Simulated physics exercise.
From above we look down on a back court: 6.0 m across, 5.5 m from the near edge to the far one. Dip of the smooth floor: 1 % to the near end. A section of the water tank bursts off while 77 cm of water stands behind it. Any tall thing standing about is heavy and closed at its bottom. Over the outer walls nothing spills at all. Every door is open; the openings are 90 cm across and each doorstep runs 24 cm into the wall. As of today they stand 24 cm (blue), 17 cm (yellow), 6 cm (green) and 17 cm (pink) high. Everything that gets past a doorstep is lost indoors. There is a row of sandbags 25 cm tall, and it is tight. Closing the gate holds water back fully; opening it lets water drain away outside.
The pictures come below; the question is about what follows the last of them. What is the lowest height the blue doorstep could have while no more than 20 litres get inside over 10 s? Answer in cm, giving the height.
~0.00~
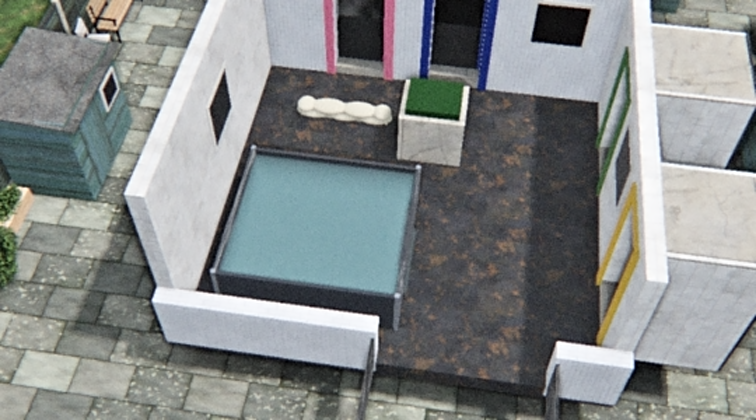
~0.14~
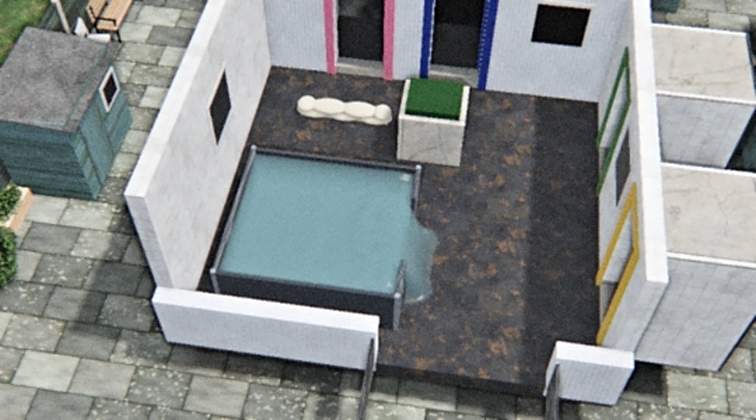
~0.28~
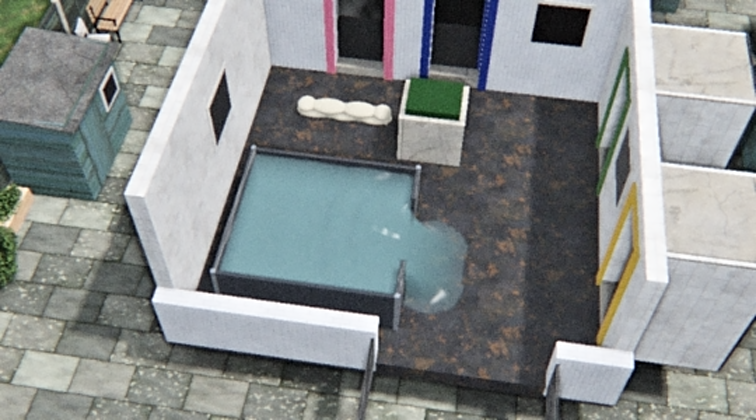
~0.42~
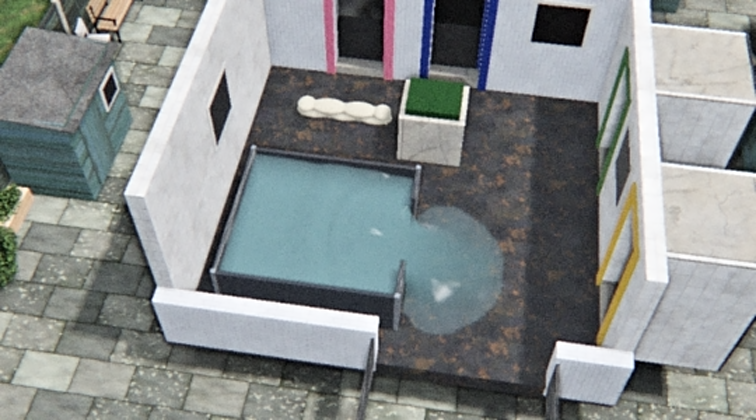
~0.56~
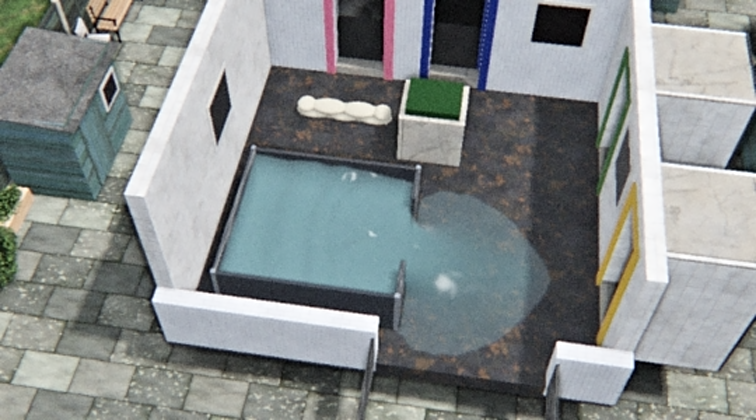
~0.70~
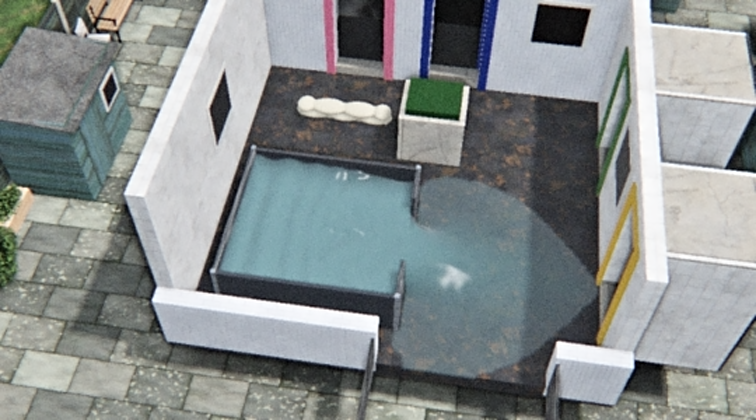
6.5 cm.
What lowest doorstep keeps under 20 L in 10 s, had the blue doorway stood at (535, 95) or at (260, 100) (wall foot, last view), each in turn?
17 and 14.0 cm.
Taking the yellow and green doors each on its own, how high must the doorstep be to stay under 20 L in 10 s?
About 35 cm at yellow and 13.0 cm at green.
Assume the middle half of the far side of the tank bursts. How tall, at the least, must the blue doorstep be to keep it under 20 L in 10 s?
Near 15 cm.
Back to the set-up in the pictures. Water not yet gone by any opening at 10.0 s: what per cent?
I'd estimate some 66 in a hundred.
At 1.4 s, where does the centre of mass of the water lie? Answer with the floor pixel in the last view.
Centre of the water: Approx. (375, 257) px.
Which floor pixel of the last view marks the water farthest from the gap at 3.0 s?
Lab note: Front tip approx. (596, 105).
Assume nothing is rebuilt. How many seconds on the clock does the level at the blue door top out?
I'd say near 7.0 seconds.
After 1.4 s water covers 35 % of the floor, deepest (44 cm) near (597, 367); it has not reached the blue door.
After 3.0 s water covers 45 % of the floor, deepest (34 cm) near (597, 379); it has not reached the blue door.
After 10.0 s water covers 90 % of the floor, deepest (17 cm) near (187, 321); 8 cm at the blue door, 0 litres in over its 24 cm doorstep.
At the blue door as built, the water arrived by 3.2 s and peaked near 11 cm at 7.0 s.
With a doorstep of 5.5 cm, 31 litres would have come in within the 10 s; with 7.5 cm, 11 litres. So under 20 litres takes about 6.5 cm.
